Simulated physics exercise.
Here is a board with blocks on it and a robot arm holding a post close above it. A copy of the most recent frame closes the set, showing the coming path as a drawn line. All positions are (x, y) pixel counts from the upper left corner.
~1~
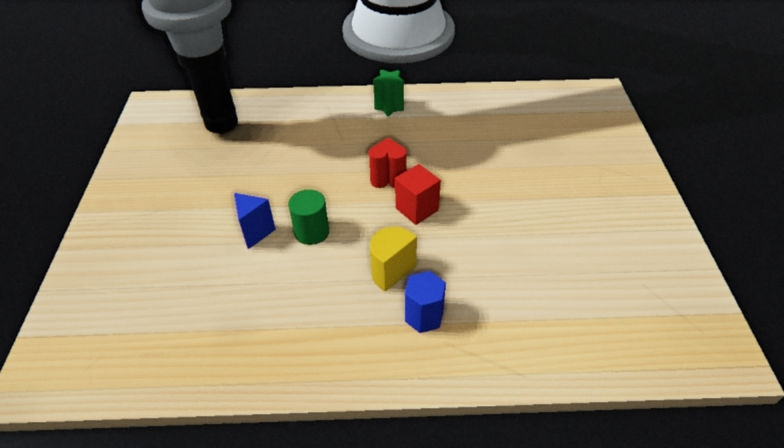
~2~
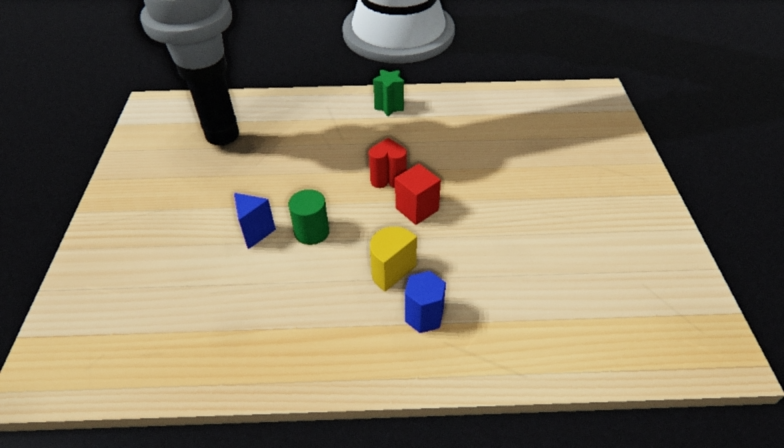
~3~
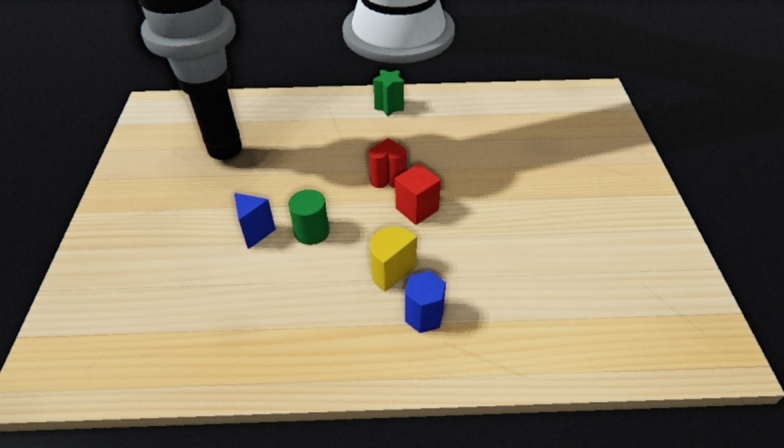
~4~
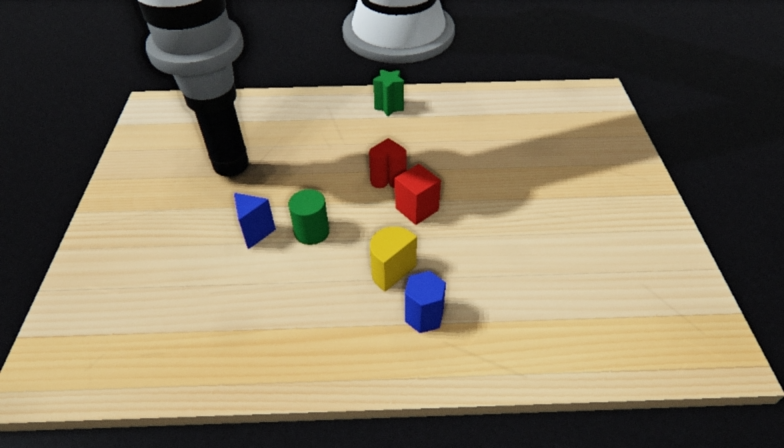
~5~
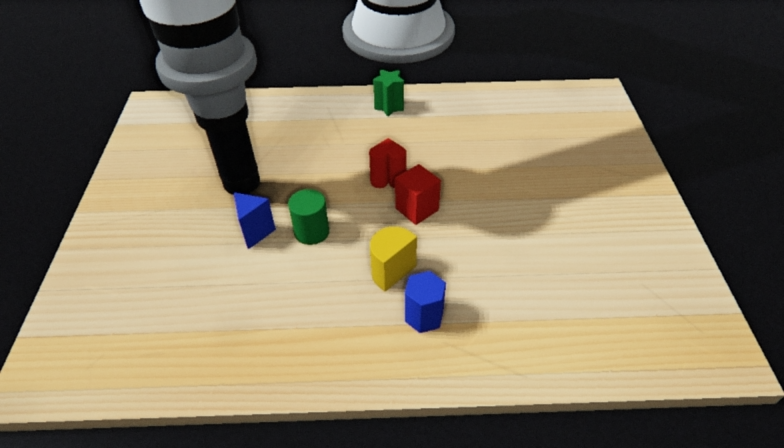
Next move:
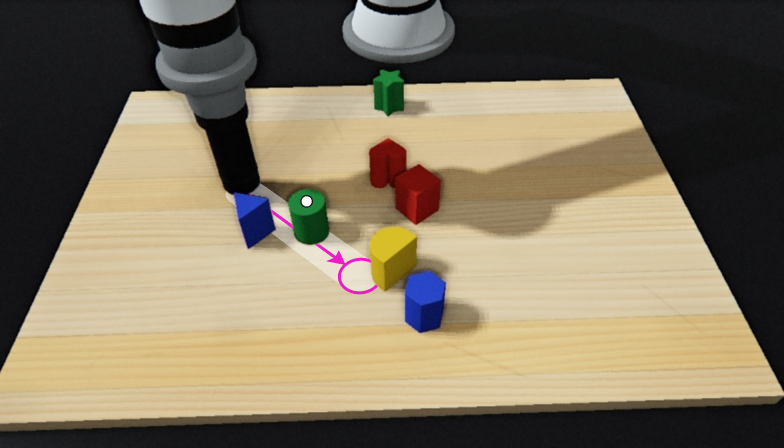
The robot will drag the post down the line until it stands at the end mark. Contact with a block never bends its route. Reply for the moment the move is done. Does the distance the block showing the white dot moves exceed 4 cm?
The answer is yes.
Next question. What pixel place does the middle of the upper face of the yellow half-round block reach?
The answer is (422, 246).
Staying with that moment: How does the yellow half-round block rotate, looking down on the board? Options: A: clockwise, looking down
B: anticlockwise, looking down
Letter A.
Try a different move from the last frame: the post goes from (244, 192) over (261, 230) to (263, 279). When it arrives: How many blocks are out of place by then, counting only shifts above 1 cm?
Looking at the path, I think only one of the blocks ends up more than 1 cm away.
Drawn move, from (244, 192) directly to (360, 276); the dot is on the green disc.
The first path, step by step. One third of the way, post (278, 210); blue triangle (248, 205), turned 15° clockwise.
Two thirds of the way, post (317, 237); blue triangle (249, 206), turned 25° clockwise; green disc (352, 220).
At the end, post (360, 268); blue triangle (249, 206), turned 25° clockwise; green disc (391, 226); yellow half-round block (422, 246), turned 60° clockwise; blue hexagonal block still.
